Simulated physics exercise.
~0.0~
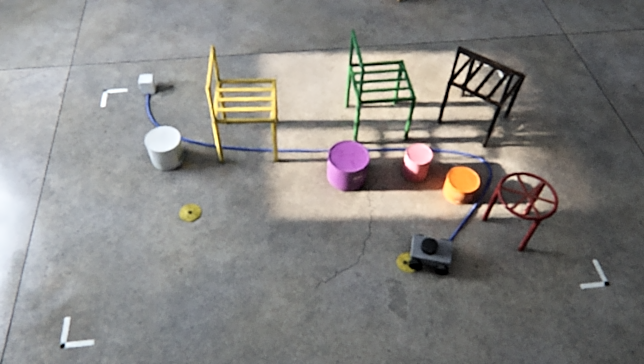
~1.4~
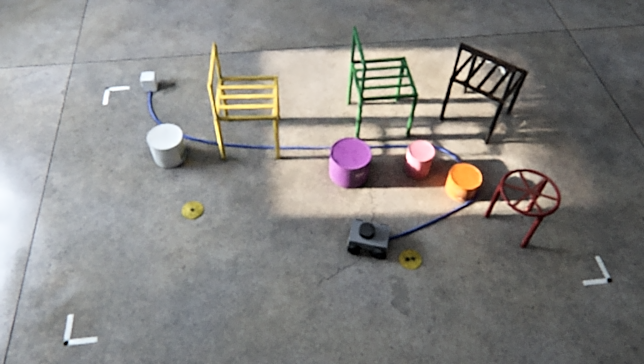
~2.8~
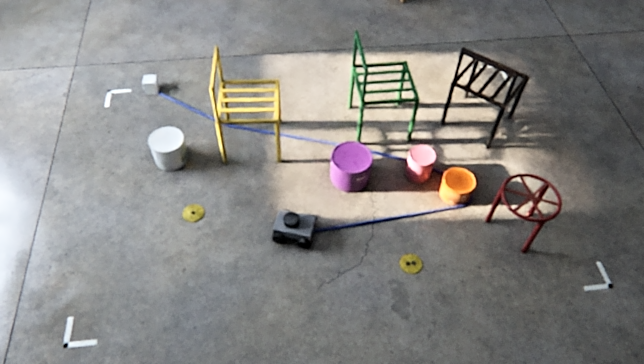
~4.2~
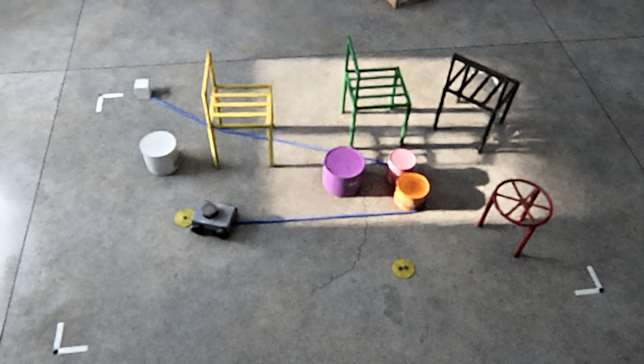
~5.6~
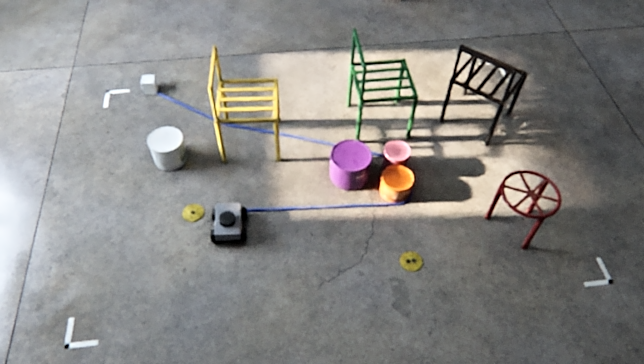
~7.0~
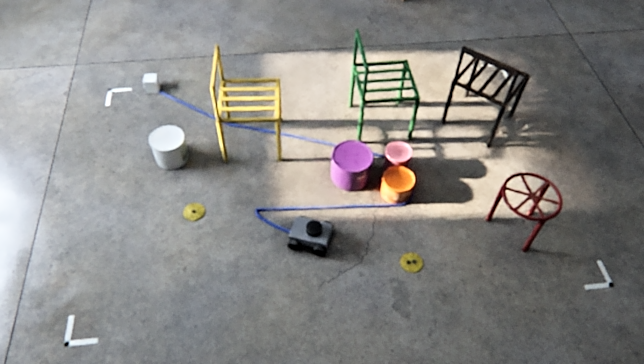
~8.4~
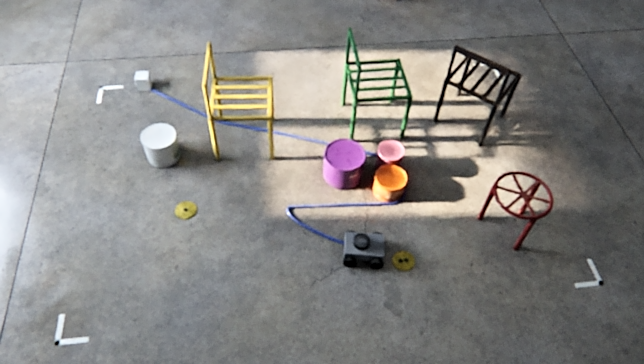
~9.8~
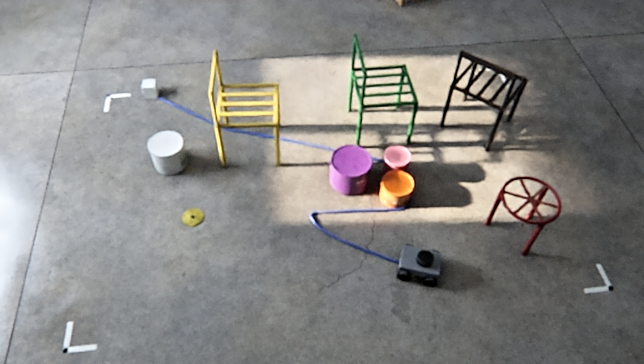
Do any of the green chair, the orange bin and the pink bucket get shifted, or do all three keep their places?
The orange bin and the pink bucket are both shifted to the left, ending beside the purple bin. The green chair keeps its place.
